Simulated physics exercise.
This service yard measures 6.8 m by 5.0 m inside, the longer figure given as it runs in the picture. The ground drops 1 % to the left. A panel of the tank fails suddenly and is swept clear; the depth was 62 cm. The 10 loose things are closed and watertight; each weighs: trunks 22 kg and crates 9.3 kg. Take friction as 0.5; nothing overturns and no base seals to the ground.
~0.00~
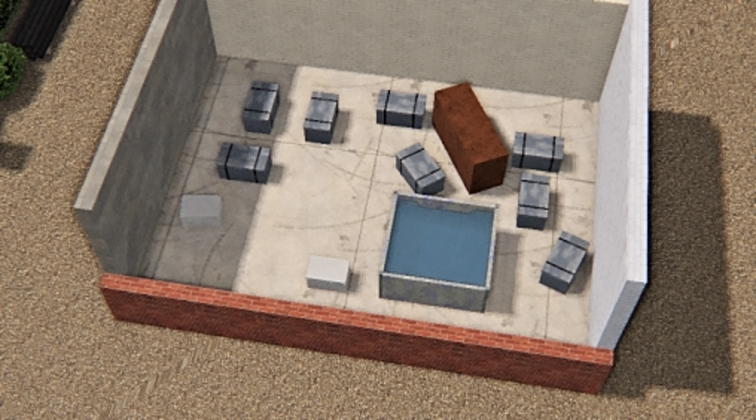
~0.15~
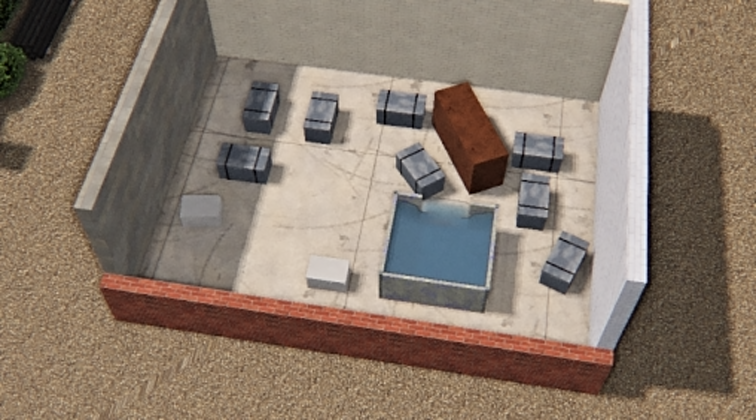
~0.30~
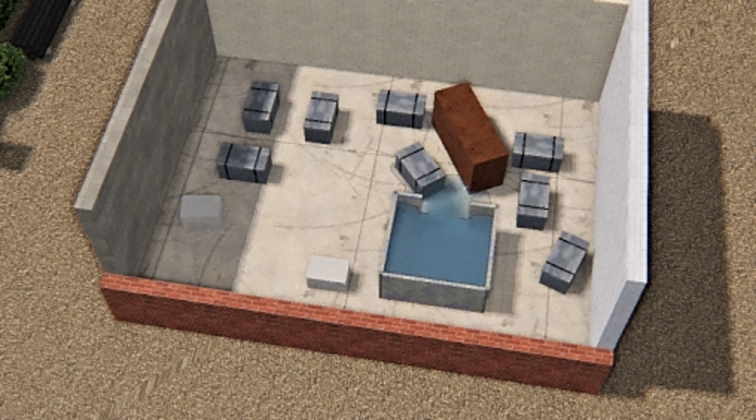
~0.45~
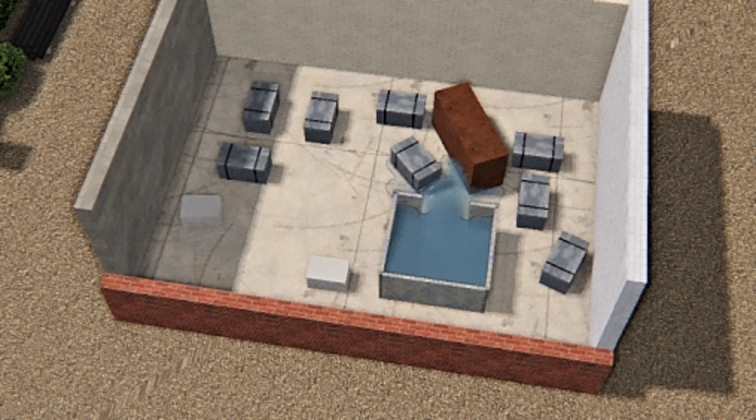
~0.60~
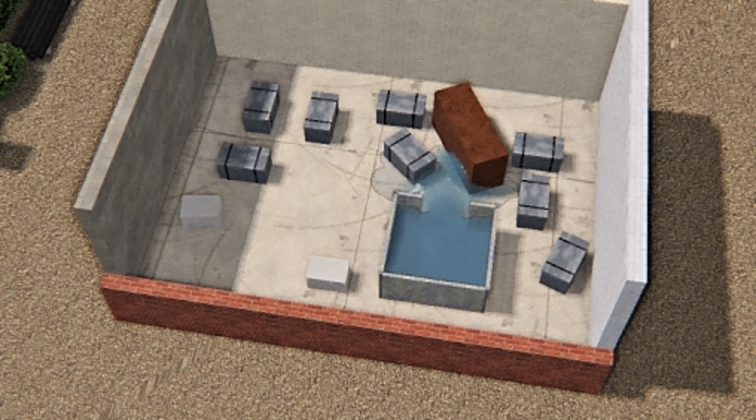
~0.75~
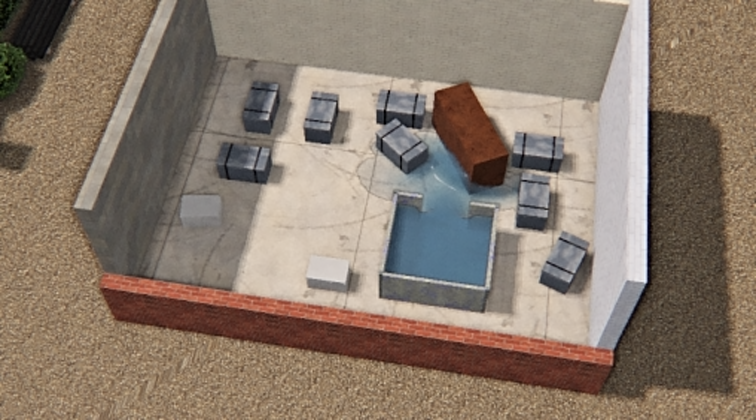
Water bursting through the back of a square tank in a walled yard, pushing one strapped grey trunk back and leftward.
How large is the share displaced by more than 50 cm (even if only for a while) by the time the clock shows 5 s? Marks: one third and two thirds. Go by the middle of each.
That comes to between one and two thirds.
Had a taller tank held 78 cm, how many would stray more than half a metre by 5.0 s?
Then 7.
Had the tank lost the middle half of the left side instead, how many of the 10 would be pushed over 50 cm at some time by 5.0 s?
In that case 4 of them.
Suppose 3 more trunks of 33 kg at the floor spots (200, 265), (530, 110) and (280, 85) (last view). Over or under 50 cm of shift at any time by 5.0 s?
In turn: Less, short of it, more.
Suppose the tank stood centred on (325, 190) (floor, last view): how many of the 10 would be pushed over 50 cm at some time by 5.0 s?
Then 4.
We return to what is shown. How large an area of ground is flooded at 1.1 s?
Some 6.5 m2.
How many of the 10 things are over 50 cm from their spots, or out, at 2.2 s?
By then 4.
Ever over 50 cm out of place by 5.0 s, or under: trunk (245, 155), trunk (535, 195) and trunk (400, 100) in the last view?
In turn: Short of it, more, over.
After 1.1 s 1 of 10 are over 50 cm from their spots; 0 afloat.
After 2.2 s 4 of 10 are over 50 cm from their spots; 2 afloat.
After 3.5 s 4 of 10 are over 50 cm from their spots; 2 afloat.
After 5.0 s 6 of 10 are over 50 cm from their spots, and 6 have been at some point; 3 afloat.
